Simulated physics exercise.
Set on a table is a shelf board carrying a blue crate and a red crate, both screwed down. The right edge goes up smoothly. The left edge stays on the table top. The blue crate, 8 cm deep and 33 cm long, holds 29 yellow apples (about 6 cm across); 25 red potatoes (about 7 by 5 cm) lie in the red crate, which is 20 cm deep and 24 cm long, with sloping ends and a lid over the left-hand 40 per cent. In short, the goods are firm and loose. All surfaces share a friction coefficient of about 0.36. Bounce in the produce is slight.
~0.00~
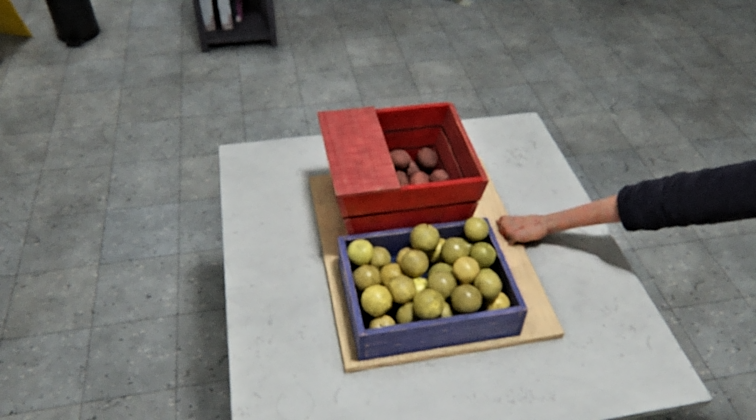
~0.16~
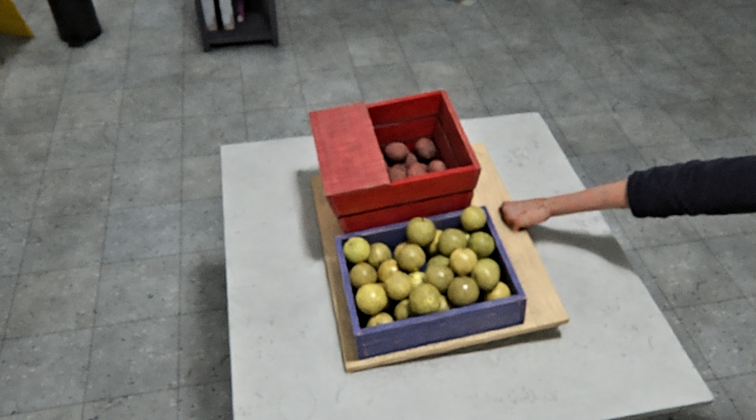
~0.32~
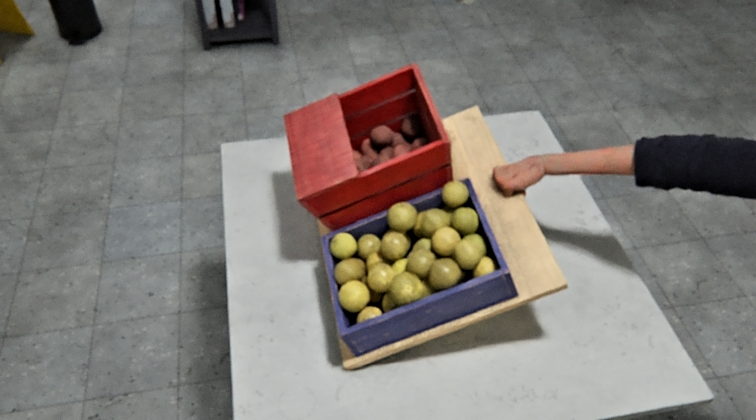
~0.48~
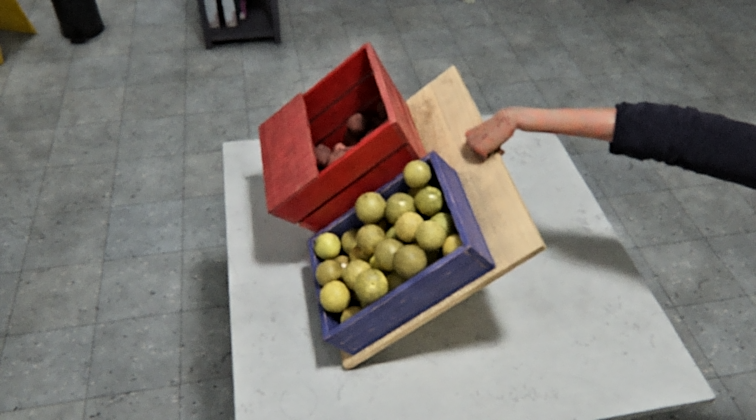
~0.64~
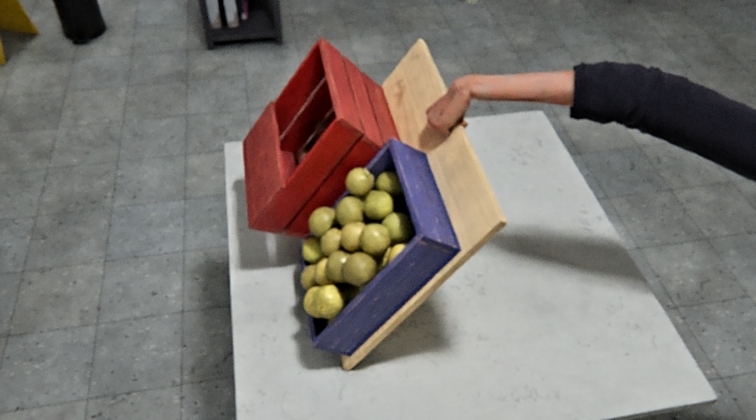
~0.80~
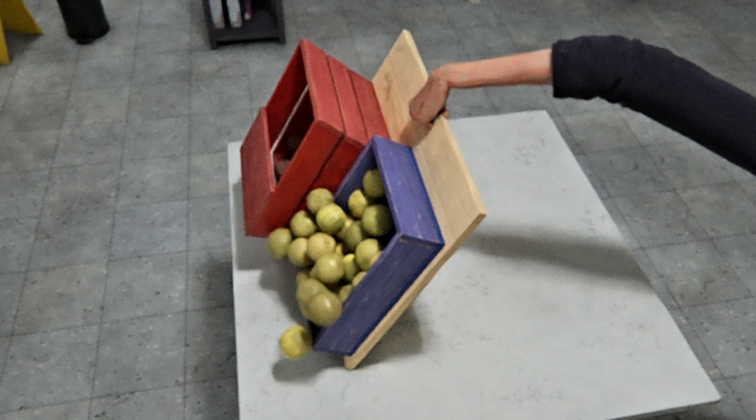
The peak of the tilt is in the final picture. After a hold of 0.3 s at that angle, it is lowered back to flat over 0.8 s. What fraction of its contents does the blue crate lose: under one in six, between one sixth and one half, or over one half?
The blue crate loses between one sixth and one half.
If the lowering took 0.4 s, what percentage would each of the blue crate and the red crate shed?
Blue crate 30, red crate 0 per cent.
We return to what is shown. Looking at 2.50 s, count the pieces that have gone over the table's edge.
Estimated tally of pieces: Close to 5.
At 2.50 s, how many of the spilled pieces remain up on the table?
About 5 of them.
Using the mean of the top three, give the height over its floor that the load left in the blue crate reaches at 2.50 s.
11 centimetres high, more or less.
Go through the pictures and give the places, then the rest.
In the first picture (each is followed by its nearest rim corner in this view), blue crate, (365, 332); red crate, (342, 195); 0° from level; none out.
The second picture shows blue crate, (361, 332); red crate, (332, 196); 6° from level.
The third picture shows blue crate, (345, 331); red crate, (304, 198); 21° from level.
The fourth picture shows blue crate, (328, 335); red crate, (275, 209); 40° from level.
The fifth picture shows blue crate, (316, 341); red crate, (255, 224); 55° from level.
The sixth picture shows blue crate, (314, 344); red crate, (251, 230); 61° from level; none out.
After 1.07 s, tilt 61°; blue crate 22 in, 7 out and red crate 25 in, 0 out.
After 1.41 s, tilt 41°; blue crate 19 in, 10 out and red crate 25 in, 0 out.
After 1.89 s, tilt 0°; blue crate 19 in, 10 out and red crate 25 in, 0 out.
Final count (at 2.50 s), blue crate 19 in, 10 out and red crate 25 in, 0 out. Asked share, 10 of 29, 34 per cent.
